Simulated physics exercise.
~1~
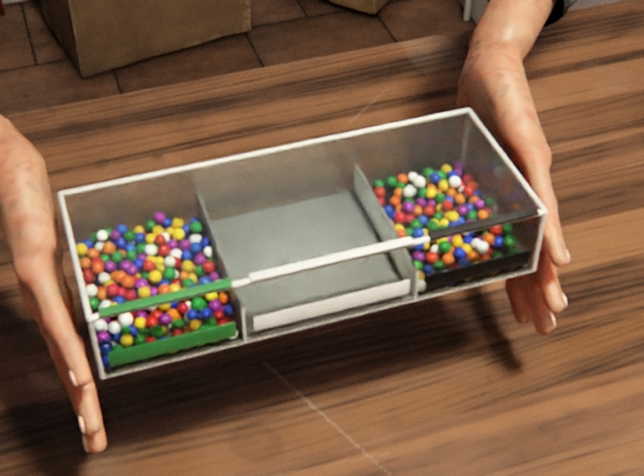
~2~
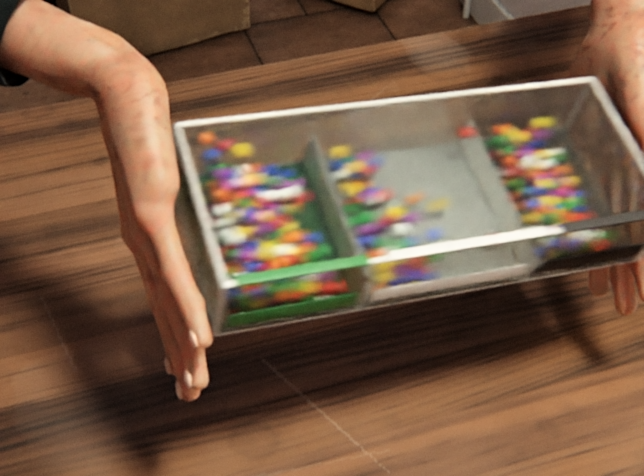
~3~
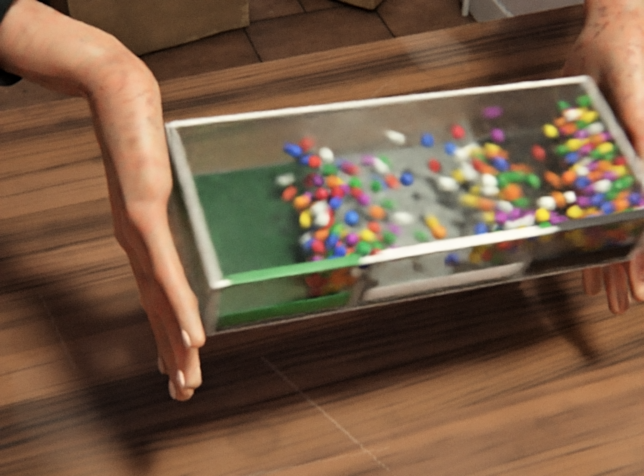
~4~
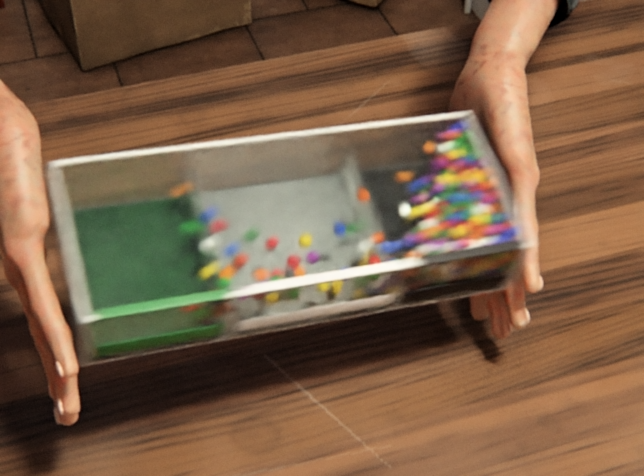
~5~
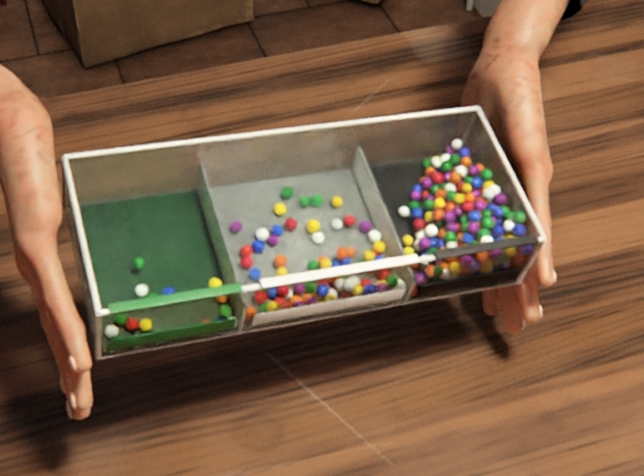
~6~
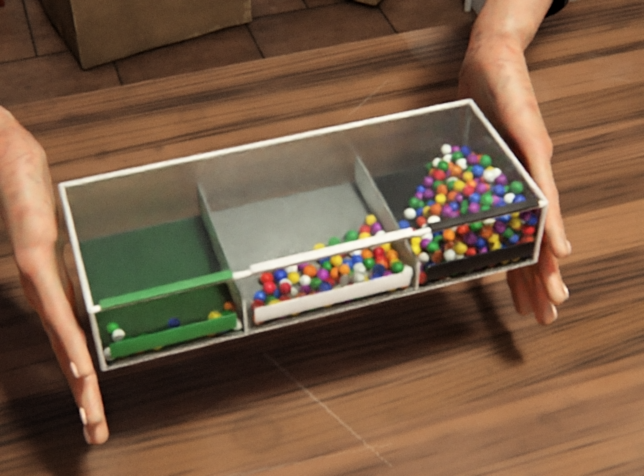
Colorful beads tumbled across a clear three-part box as two hands shook it from side to side above a wooden table. They ended up mostly in the black section on the right, with some in the white middle and only a few in the green.
